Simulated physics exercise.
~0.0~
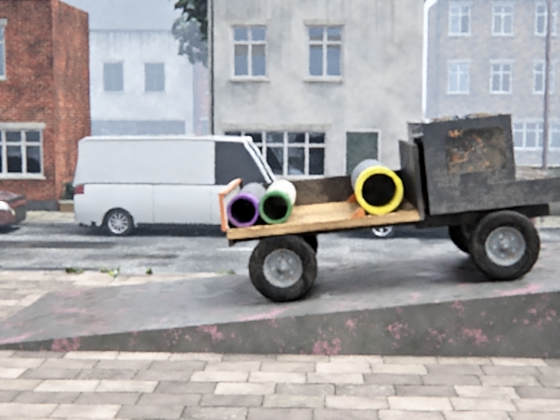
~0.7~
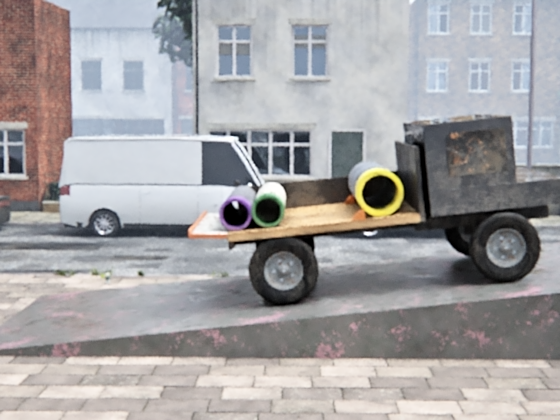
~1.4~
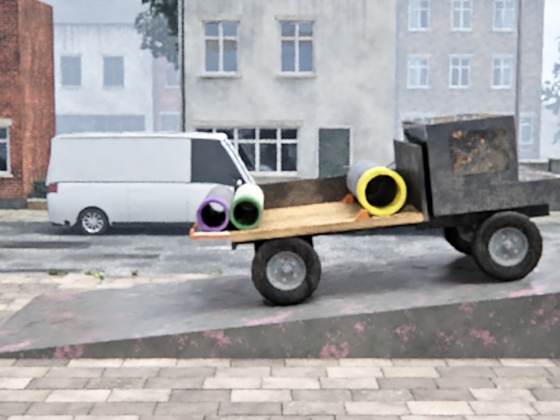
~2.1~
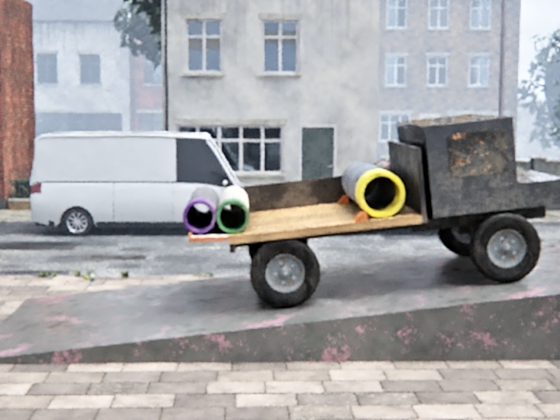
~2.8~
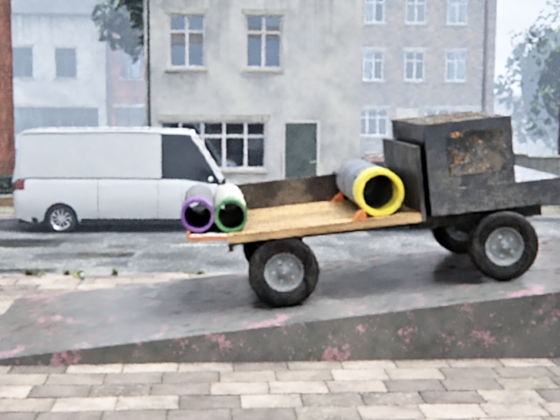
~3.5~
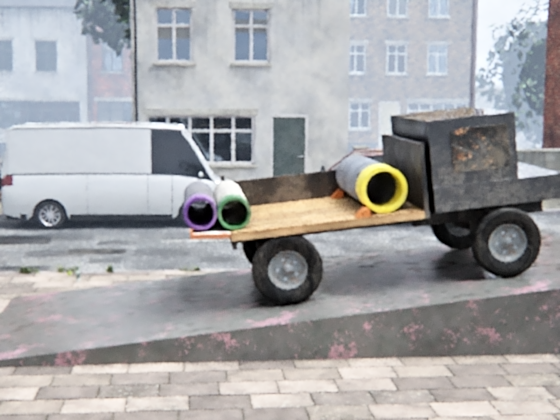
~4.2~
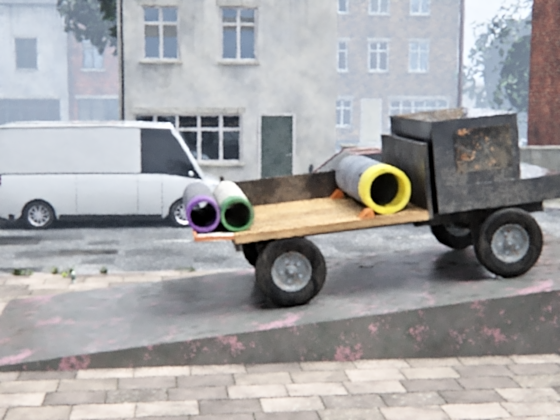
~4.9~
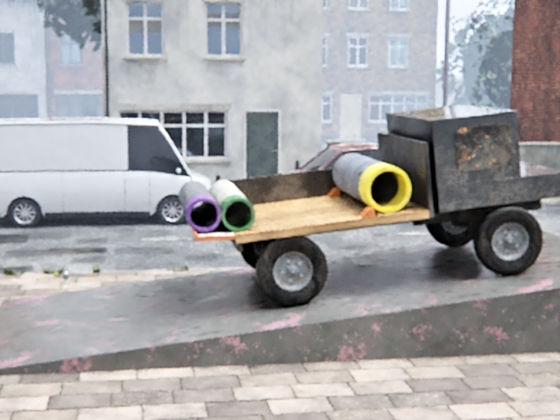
A dark flatbed pick-up stands nose-up on a gentle ramp, seen from the side, with a white van and pale buildings across the street behind it. Three grey concrete pipes with coloured ends lie on its wooden bed, purple and green together at the left and yellow farther up near the cab. The tailgate drops open, and the purple and green pipes roll left toward it. Purple moves onto the lowered gate and stops near its outer edge, with green resting close behind. Yellow never moves, and all three pipes remain aboard as the view drifts sideways.
